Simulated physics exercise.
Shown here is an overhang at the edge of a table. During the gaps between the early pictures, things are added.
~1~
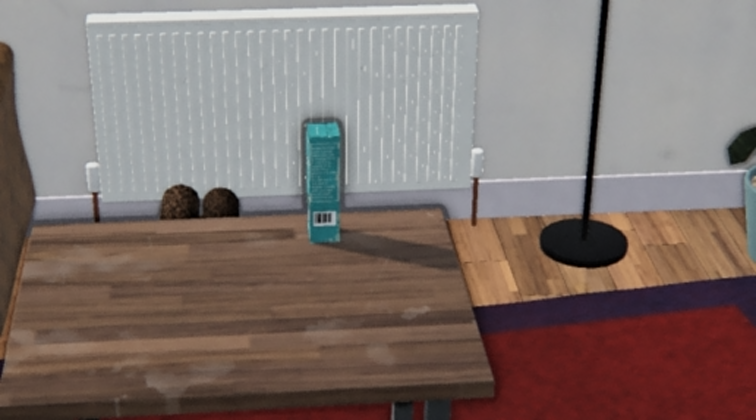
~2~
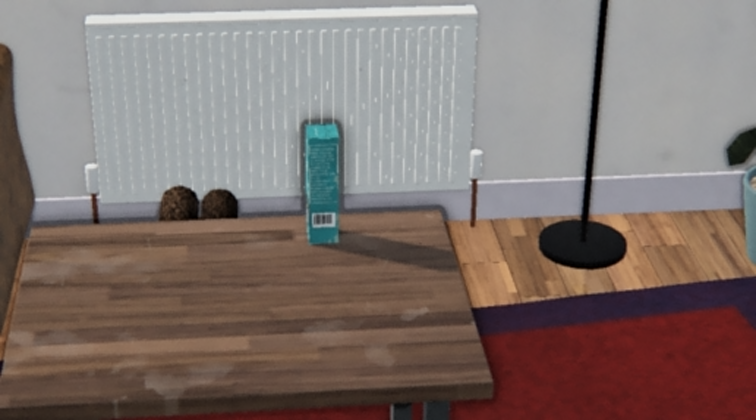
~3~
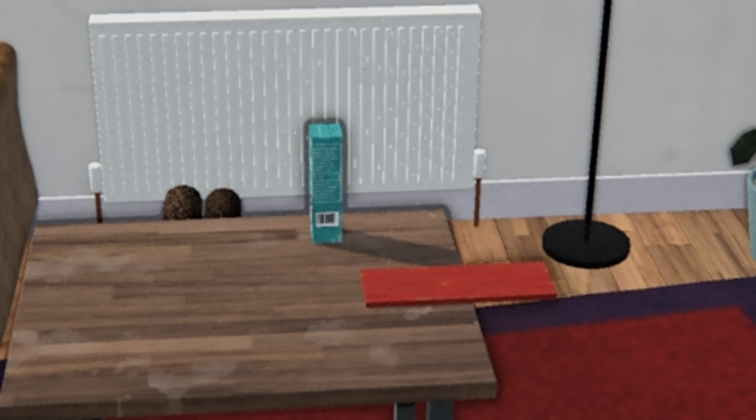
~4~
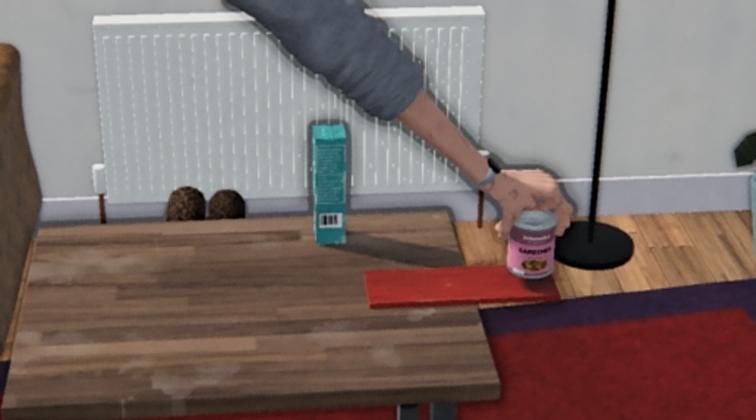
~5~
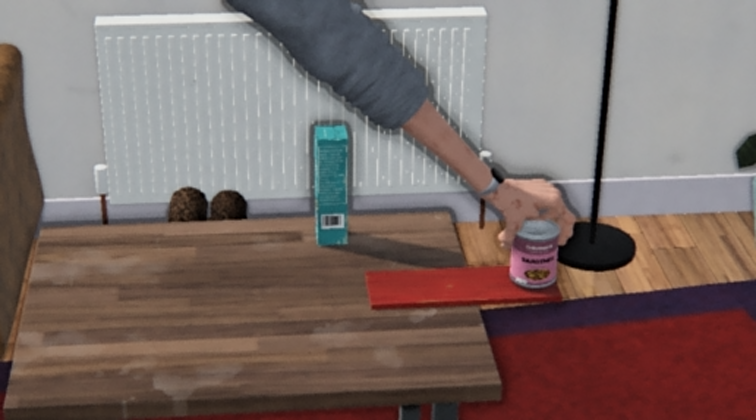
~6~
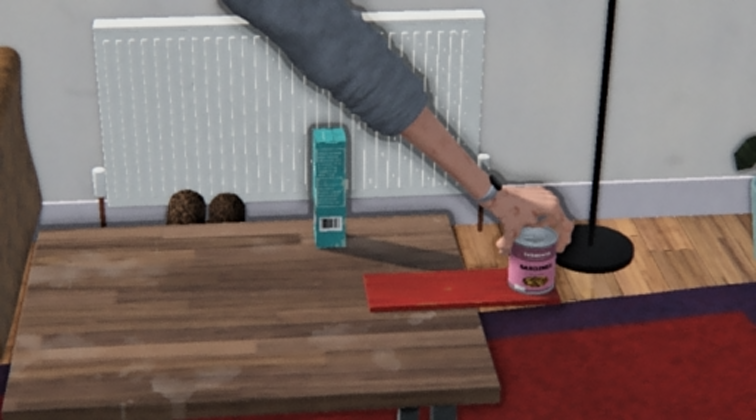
An arm in a grey sleeve reaches in from the top over a brown wooden table, seen from slightly above, in a room with a white radiator, black lamp stand and red rug. A turquoise carton stands near the table's back edge, and a red board appears, jutting past the right edge. The hand lowers a pink tin onto the board's outer end and keeps hold, while the view shifts very slightly.
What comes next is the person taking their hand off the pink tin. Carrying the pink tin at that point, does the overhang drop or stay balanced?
Balance fails.
Then, 0.40 s past the last view, pink tin now down on the floor or falling; red board rocked 69° from its first pose.
Then, 0.60 s past the last view, red board now down on the floor or falling.
Then, 0.70 s past the last view, things are still on the move.
Then, 0.80 s past the last view, as before.
Finally, down on the floor or falling, pink tin and red board; turquoise carton still in place. The board tips off the edge.
